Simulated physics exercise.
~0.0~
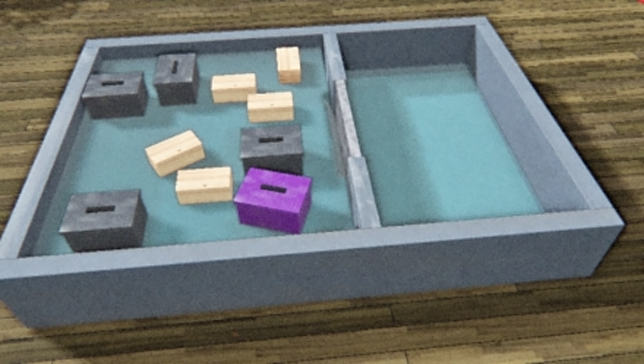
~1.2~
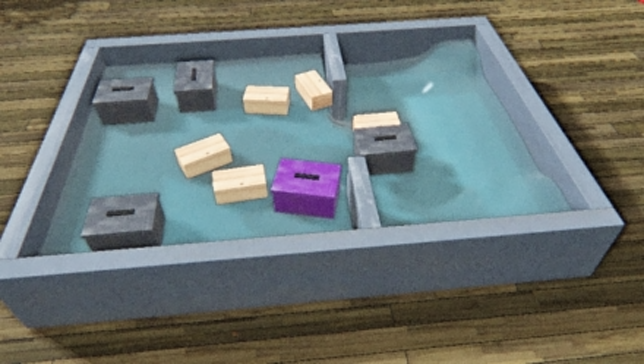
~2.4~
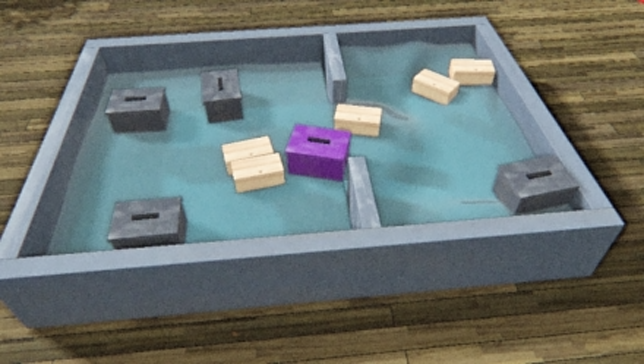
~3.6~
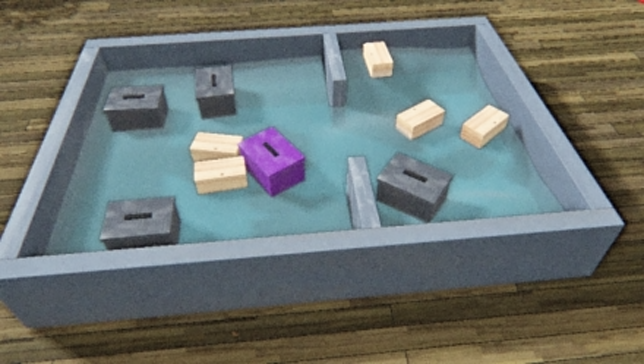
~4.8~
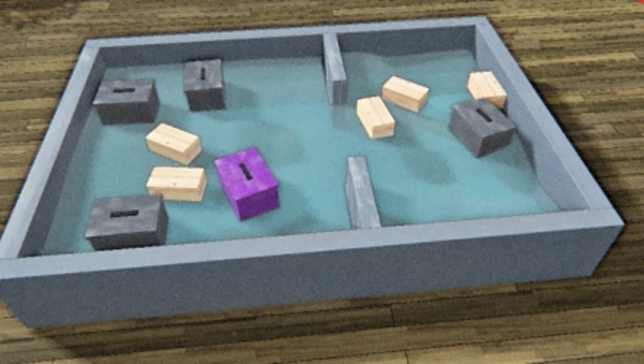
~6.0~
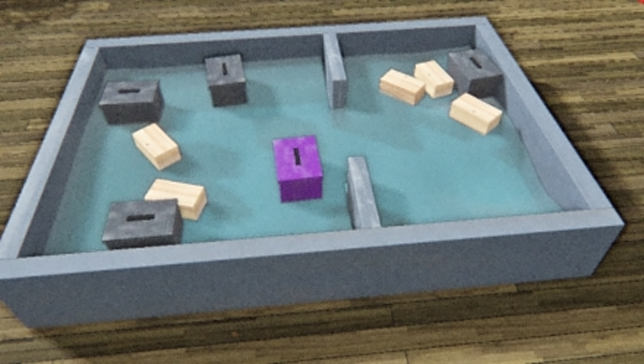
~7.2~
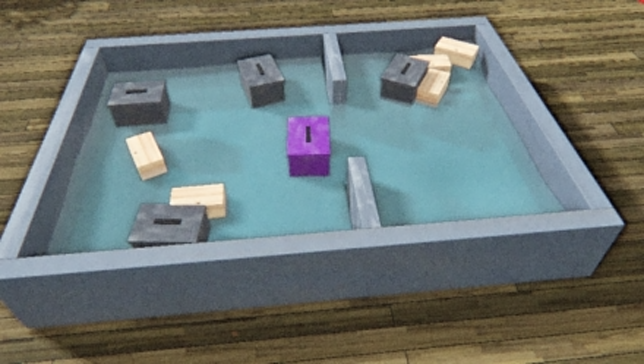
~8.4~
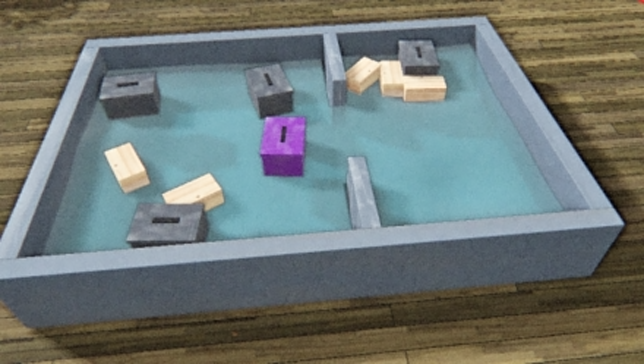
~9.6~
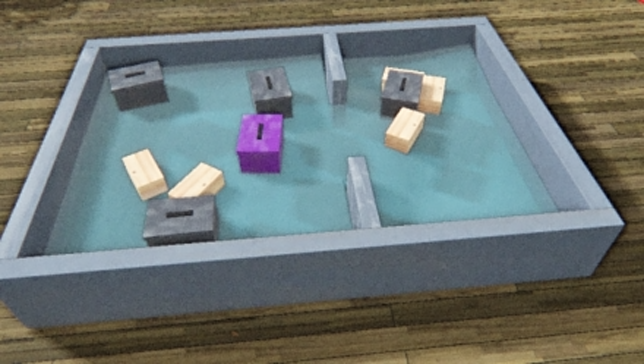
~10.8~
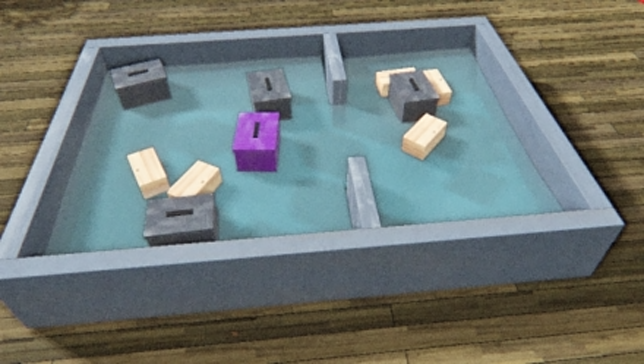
The video shows a two-part tank whose divider opens as water spreads through it, carrying one gray tote and several wooden blocks into the right side, while a purple tote drifts near the gap, turns, and ends floating on the left among other gray totes and blocks.
